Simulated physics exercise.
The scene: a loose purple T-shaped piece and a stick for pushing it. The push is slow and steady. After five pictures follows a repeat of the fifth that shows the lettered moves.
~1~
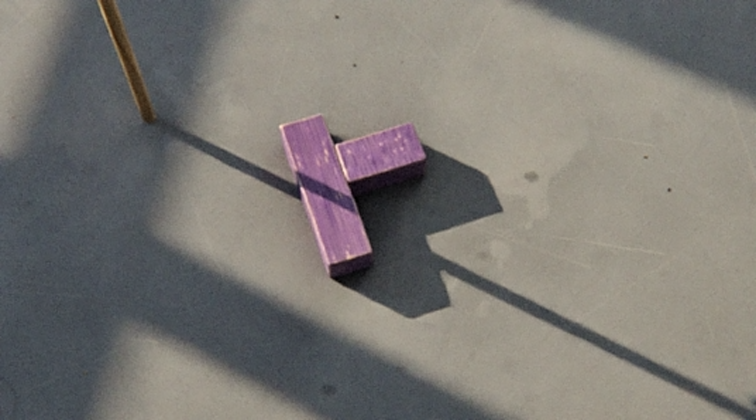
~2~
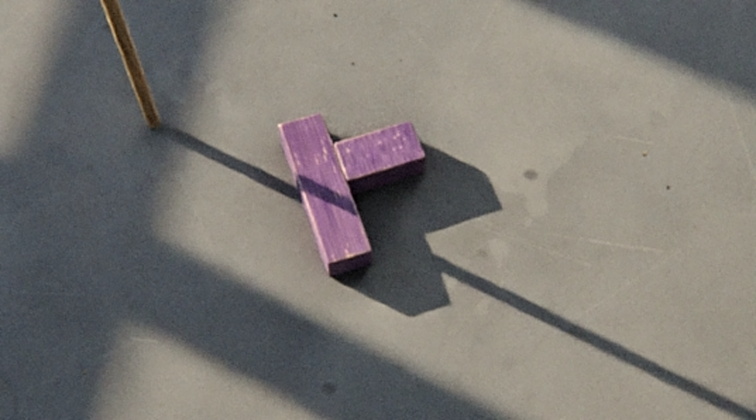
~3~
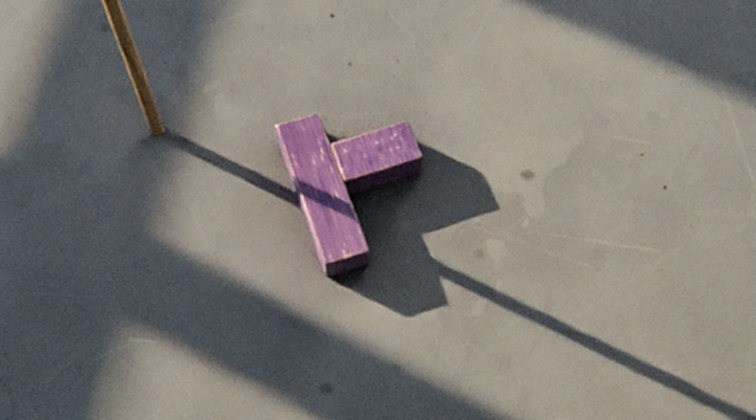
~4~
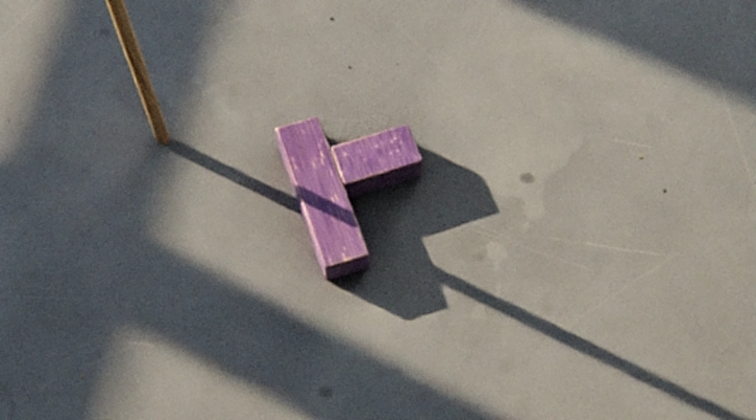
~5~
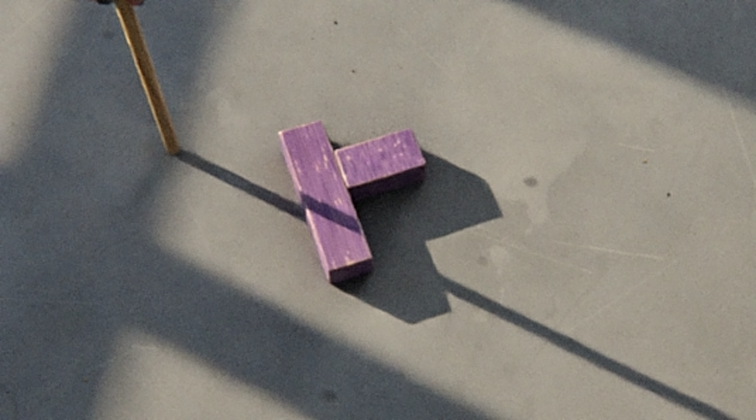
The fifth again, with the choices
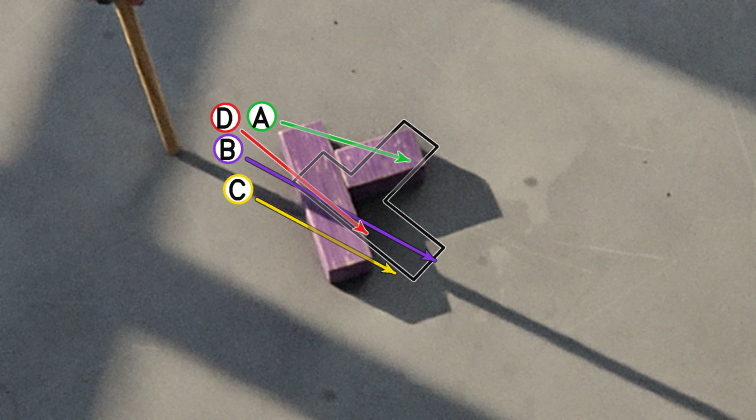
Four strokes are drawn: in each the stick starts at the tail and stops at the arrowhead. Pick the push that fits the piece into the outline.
C.
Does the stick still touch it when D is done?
At the end, yes.
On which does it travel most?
Stroke B.
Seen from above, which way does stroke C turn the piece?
On that stroke, anticlockwise.
On the marked copy, A from (282, 122) to (409, 161); B from (247, 159) to (435, 260); C from (257, 199) to (395, 273); D from (242, 131) to (367, 233).
Taking C. A third of the way, foot of the stick (307, 226), piece (329, 194).
Two thirds of the way, foot of the stick (356, 254), piece (359, 199).
When it is over, foot of the stick (395, 274), piece (367, 200); it fills the outline.
As for the rest, A leaves the piece out of the outline, at (346, 213); B leaves the piece out of the outline, at (433, 207); D leaves the piece out of the outline, at (394, 209).
